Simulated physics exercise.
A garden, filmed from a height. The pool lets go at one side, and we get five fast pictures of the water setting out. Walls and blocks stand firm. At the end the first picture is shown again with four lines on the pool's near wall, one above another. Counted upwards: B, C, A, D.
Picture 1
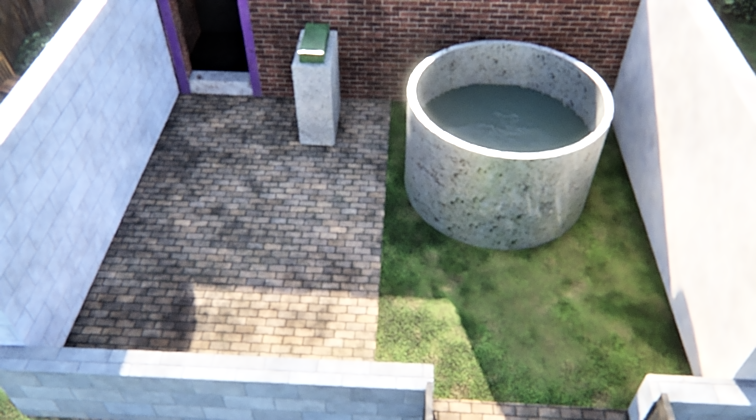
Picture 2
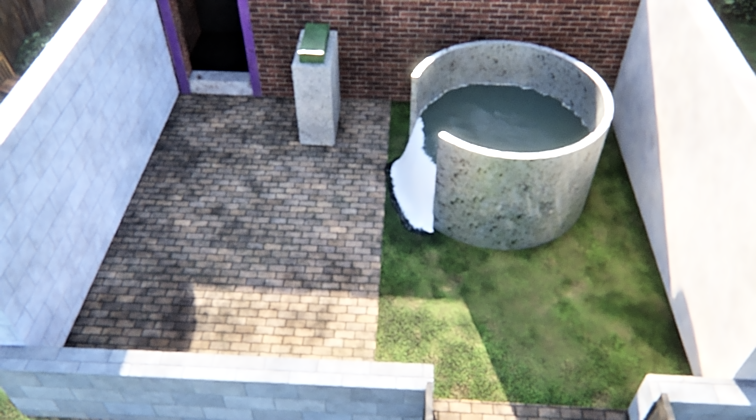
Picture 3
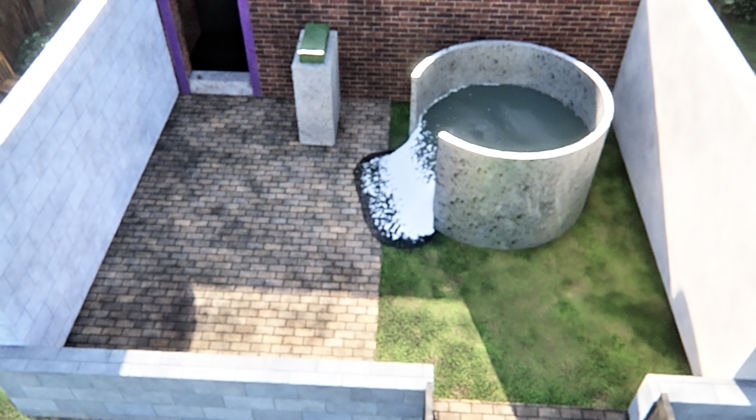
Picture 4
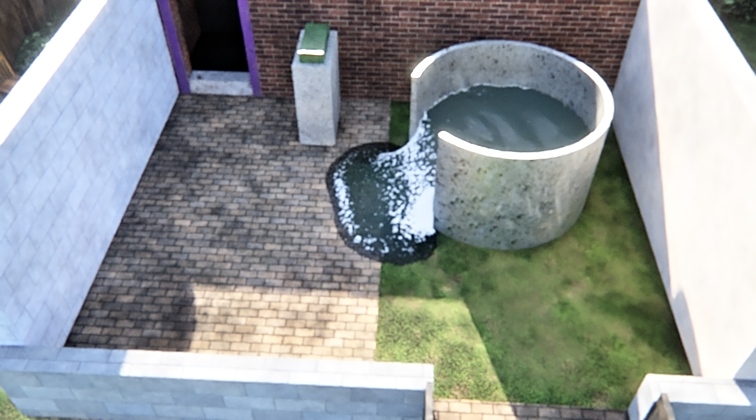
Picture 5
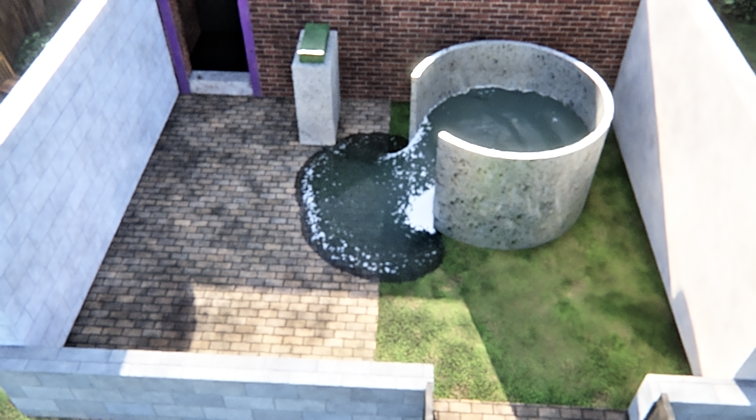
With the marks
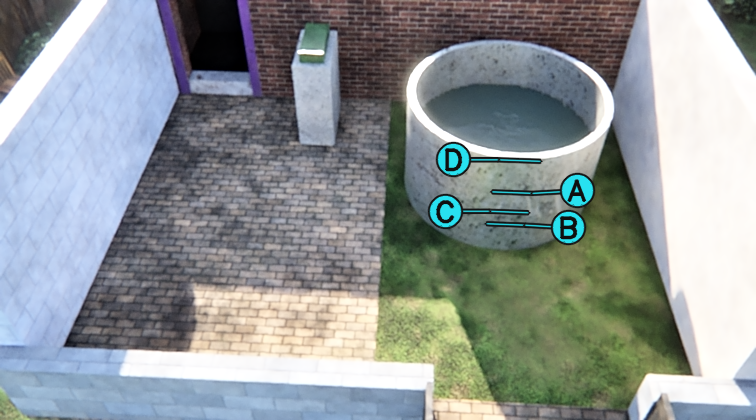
Water pouring through a gap in the left side of a round stone pool, spreading across grass and brick paving in a walled yard.
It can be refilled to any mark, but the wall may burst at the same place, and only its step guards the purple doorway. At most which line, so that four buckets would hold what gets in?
The answer is mark A.
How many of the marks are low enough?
Three of the four.
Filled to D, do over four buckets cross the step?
Yes, it does.
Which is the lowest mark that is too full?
It is D.
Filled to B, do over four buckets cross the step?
No, not at all.
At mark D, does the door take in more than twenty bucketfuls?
No, less.
On the marked copy, A at (512, 192); B at (506, 224); C at (508, 211); D at (519, 160); from the bottom up B, C, A, D.
For mark A, a splash gets over, under a bucket.
For mark B, nothing gets over.
For mark C, nothing gets over.
For mark D, about 8 bucketfuls get in.
